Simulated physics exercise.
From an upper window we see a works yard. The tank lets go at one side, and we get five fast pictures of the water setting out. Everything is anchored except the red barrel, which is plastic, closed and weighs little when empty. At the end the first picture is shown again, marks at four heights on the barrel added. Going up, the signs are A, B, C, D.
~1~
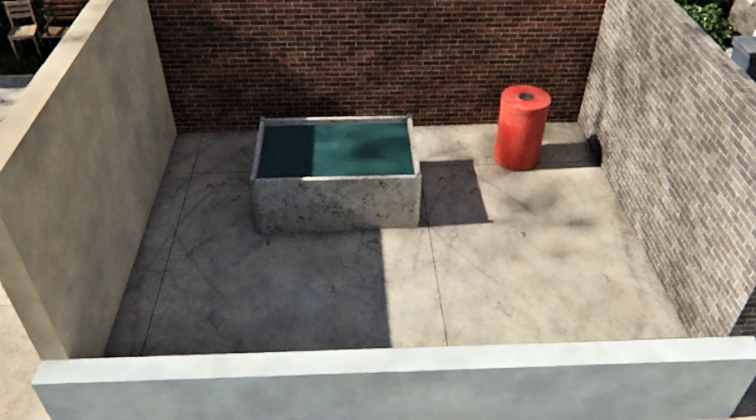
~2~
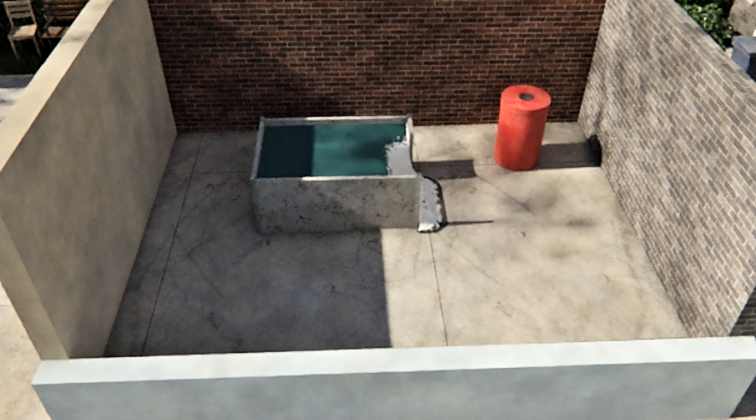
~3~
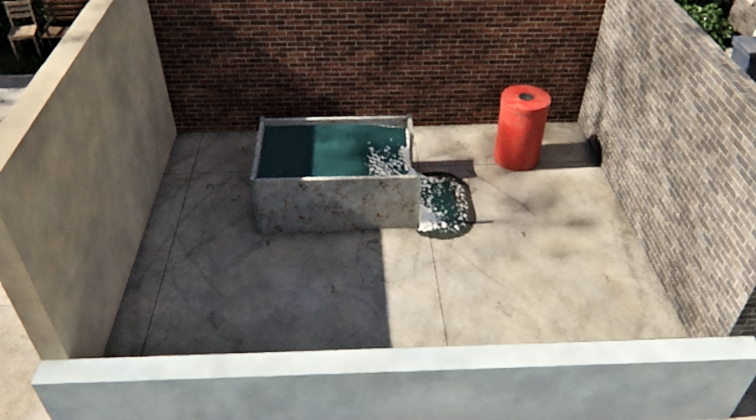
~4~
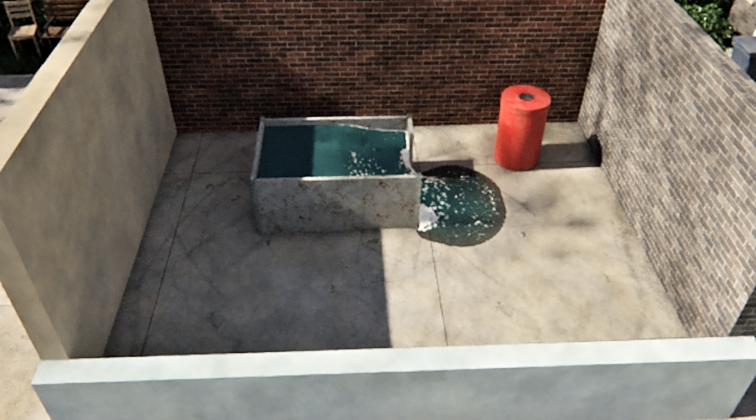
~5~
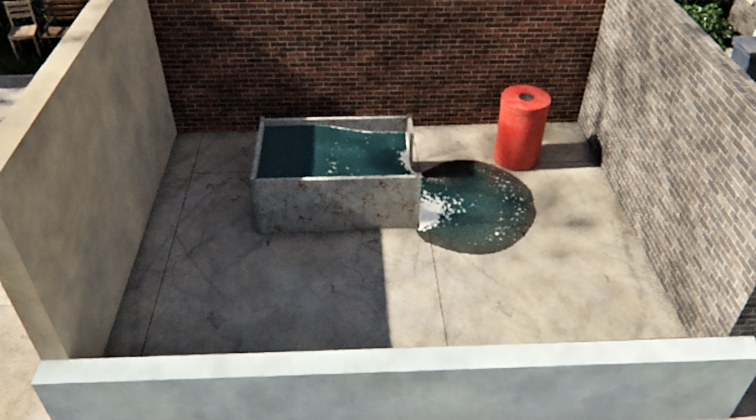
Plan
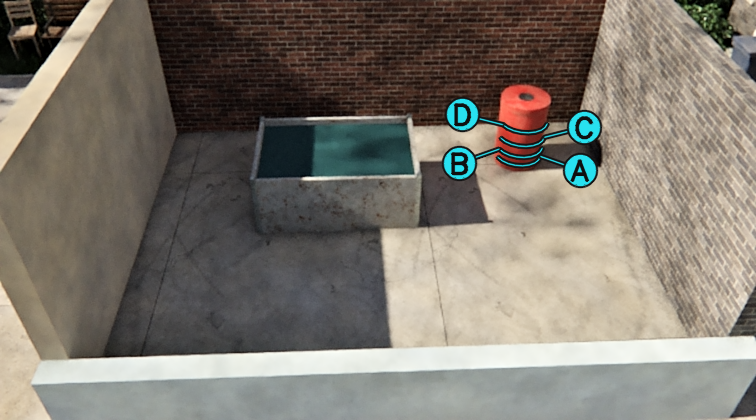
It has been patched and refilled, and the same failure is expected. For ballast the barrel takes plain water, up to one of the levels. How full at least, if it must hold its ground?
B will do.
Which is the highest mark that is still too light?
That is mark A.
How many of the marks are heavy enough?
Three of them.
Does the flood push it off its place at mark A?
Yes, it does.
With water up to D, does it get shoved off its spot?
No, that is safe.
On the marked copy, A at (522, 165); B at (524, 157); C at (526, 146); D at (528, 132); from the bottom up A, B, C, D.
For mark A, it is pushed about half its own width away.
For mark B, it does not move.
For mark C, it does not move.
For mark D, it does not move.
